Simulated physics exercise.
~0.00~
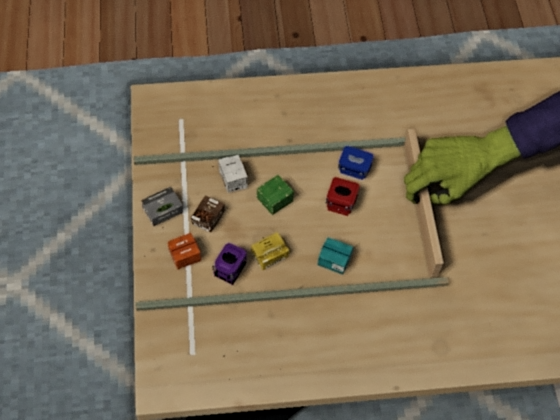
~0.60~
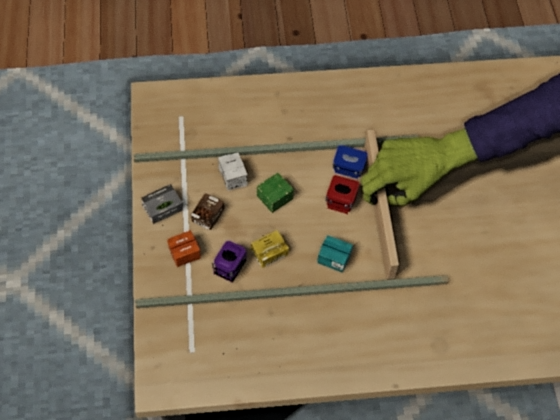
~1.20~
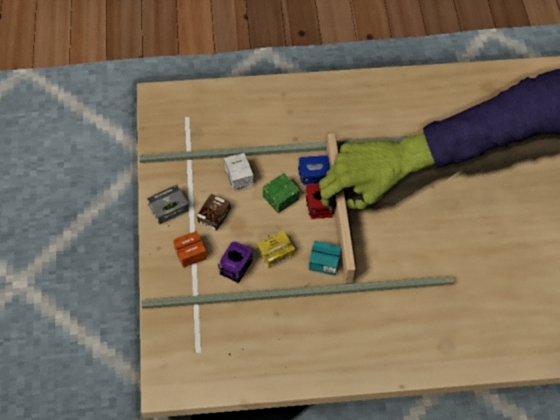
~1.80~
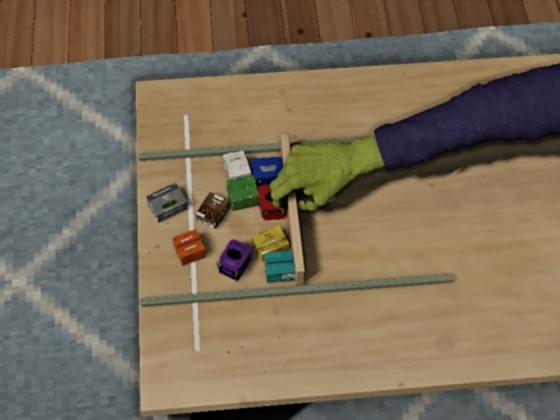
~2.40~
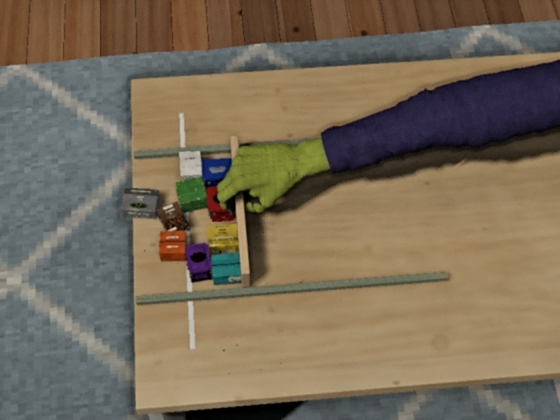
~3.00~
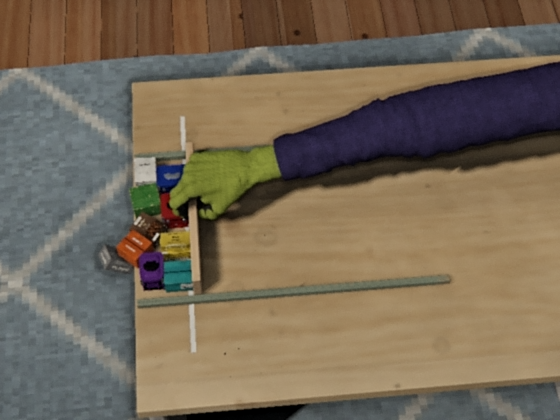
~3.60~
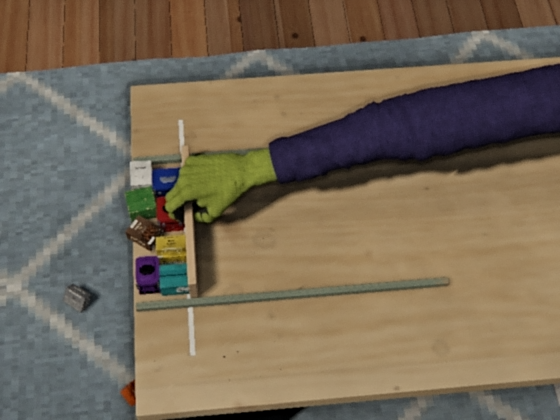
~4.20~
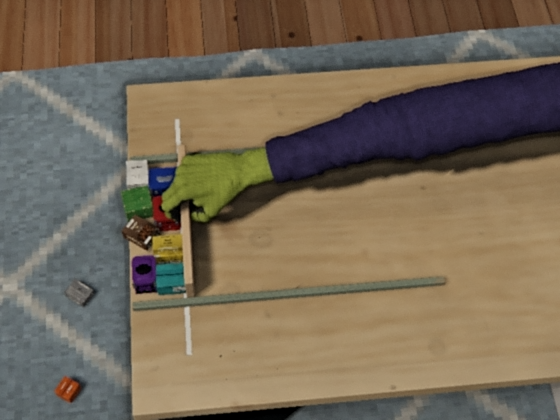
A green-gloved hand in a purple sleeve grips an upright wooden board at the right of a pale wooden table, seen from above over a blue patterned rug. Small coloured boxes lie scattered between two grey-green rails, with grey, orange and brown ones near a white tape line at the left. The hand slides the board steadily left, gathering the blue, red and turquoise pieces, then bunching the rest towards the edge. As the board reaches the tape and stops, the grey and orange boxes drop onto the rug, while the others stay packed along the table's edge.
